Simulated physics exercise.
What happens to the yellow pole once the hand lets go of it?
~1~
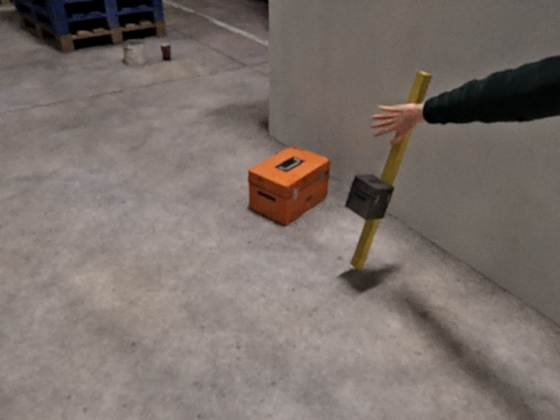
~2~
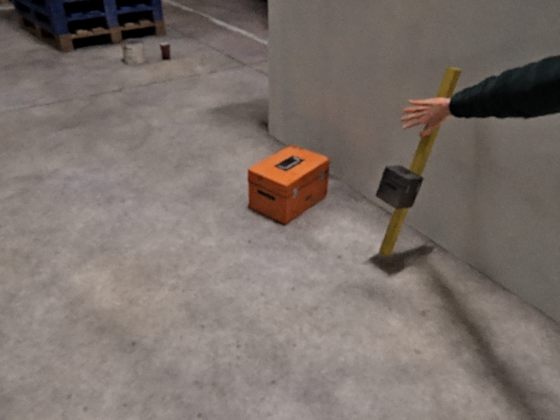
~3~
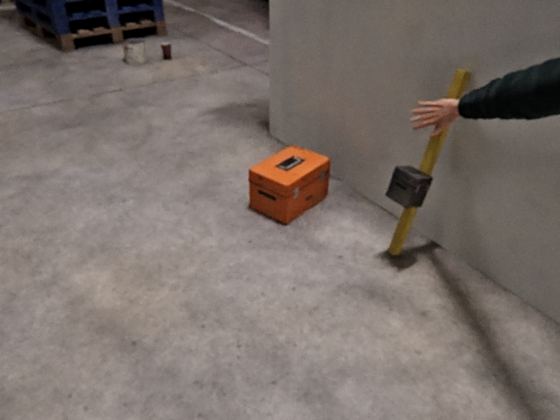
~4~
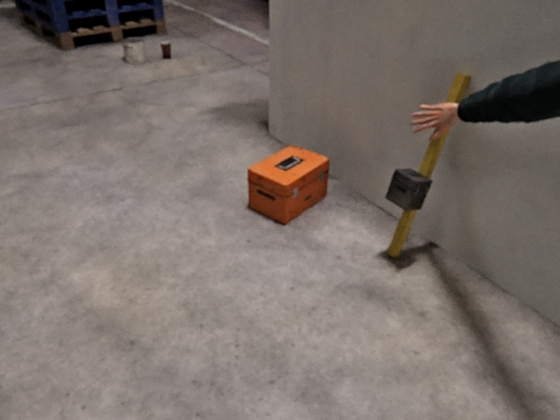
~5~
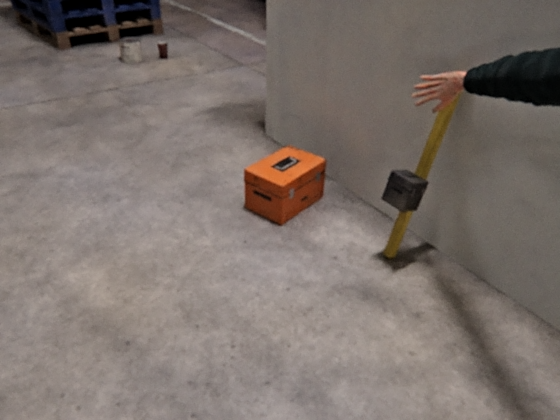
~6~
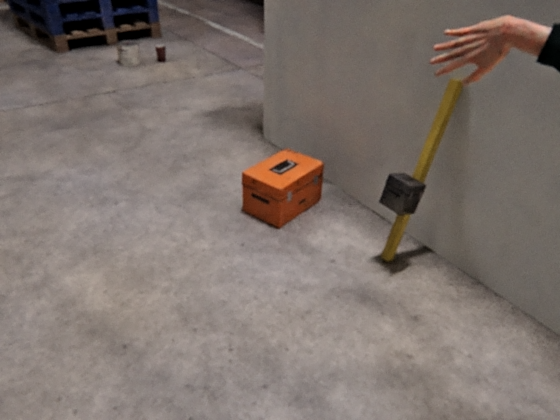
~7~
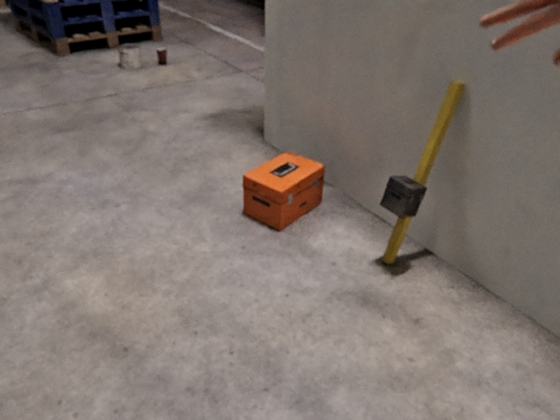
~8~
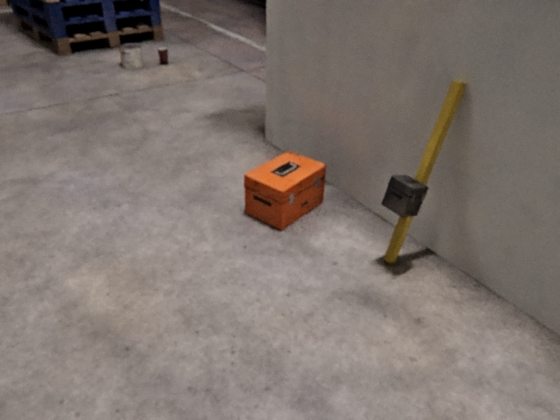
It stays up, still leaning against the wall with the dark block attached to it.
